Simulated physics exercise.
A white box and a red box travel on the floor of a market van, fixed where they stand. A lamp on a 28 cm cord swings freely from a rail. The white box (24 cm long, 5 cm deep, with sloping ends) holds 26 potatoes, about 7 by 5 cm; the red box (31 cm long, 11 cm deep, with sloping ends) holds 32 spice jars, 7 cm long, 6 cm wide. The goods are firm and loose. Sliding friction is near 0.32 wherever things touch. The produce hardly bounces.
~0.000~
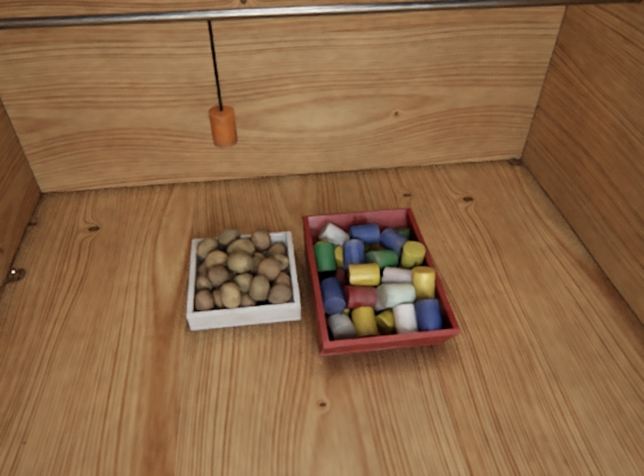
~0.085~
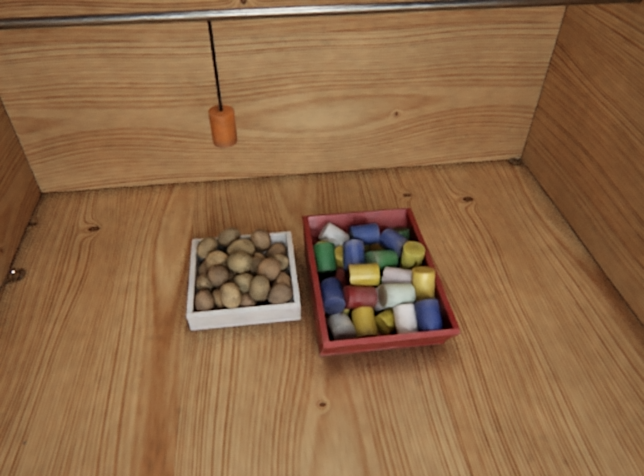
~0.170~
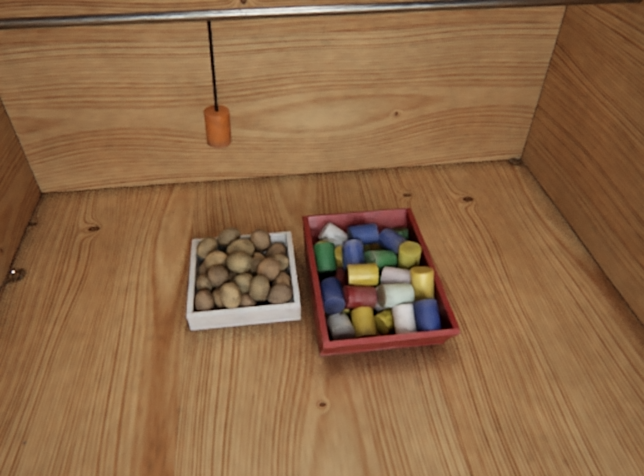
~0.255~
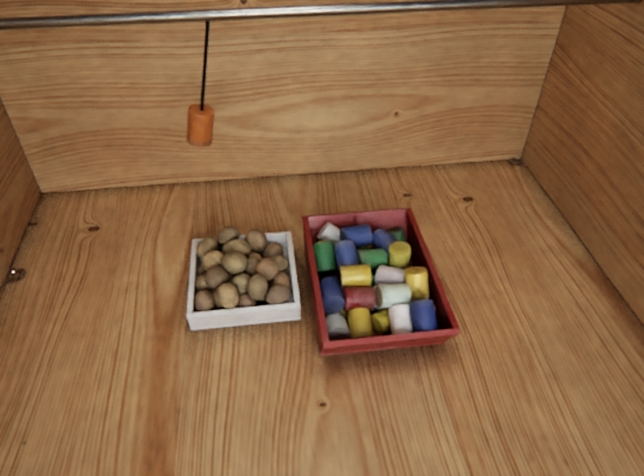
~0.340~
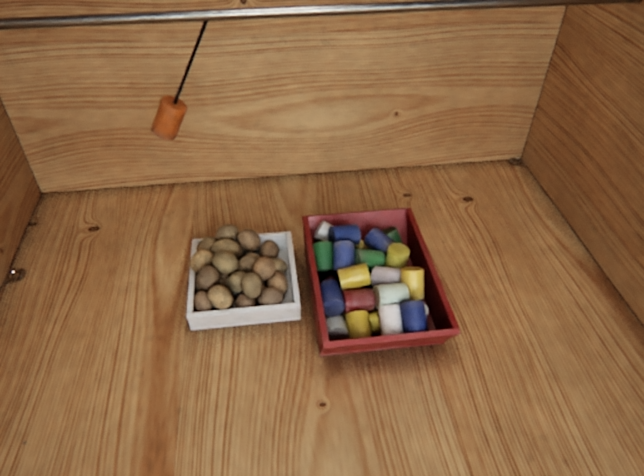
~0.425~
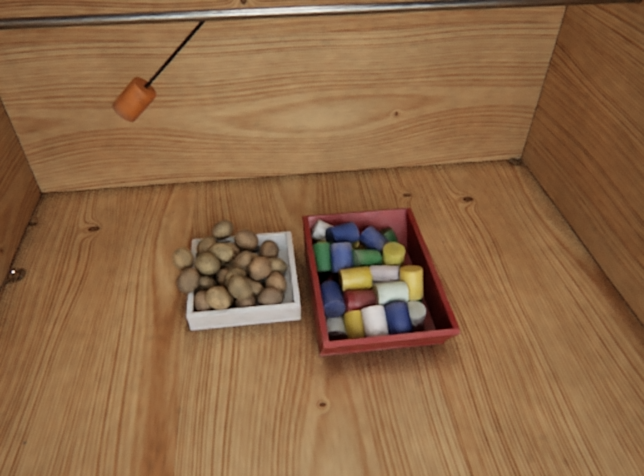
On a van floor, a hanging orange lamp swings left as potatoes and jars shift left.
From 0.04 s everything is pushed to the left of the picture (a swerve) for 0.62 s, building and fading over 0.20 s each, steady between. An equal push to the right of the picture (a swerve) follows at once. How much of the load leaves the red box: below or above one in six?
Under a sixth of the spice jars leave the red box.
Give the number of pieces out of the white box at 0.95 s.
Out by then, roughly: White box 6.
After 0.66 s, white box 21 in, 5 out and red box 32 in, 0 out.
After 0.95 s, white box 20 in, 6 out and red box 32 in, 0 out.
After 1.36 s, white box 18 in, 8 out and red box 32 in, 0 out.
Outcome (at 1.88 s), white box 18 in, 8 out and red box 32 in, 0 out. Asked share, 0 of 32, 0 per cent.
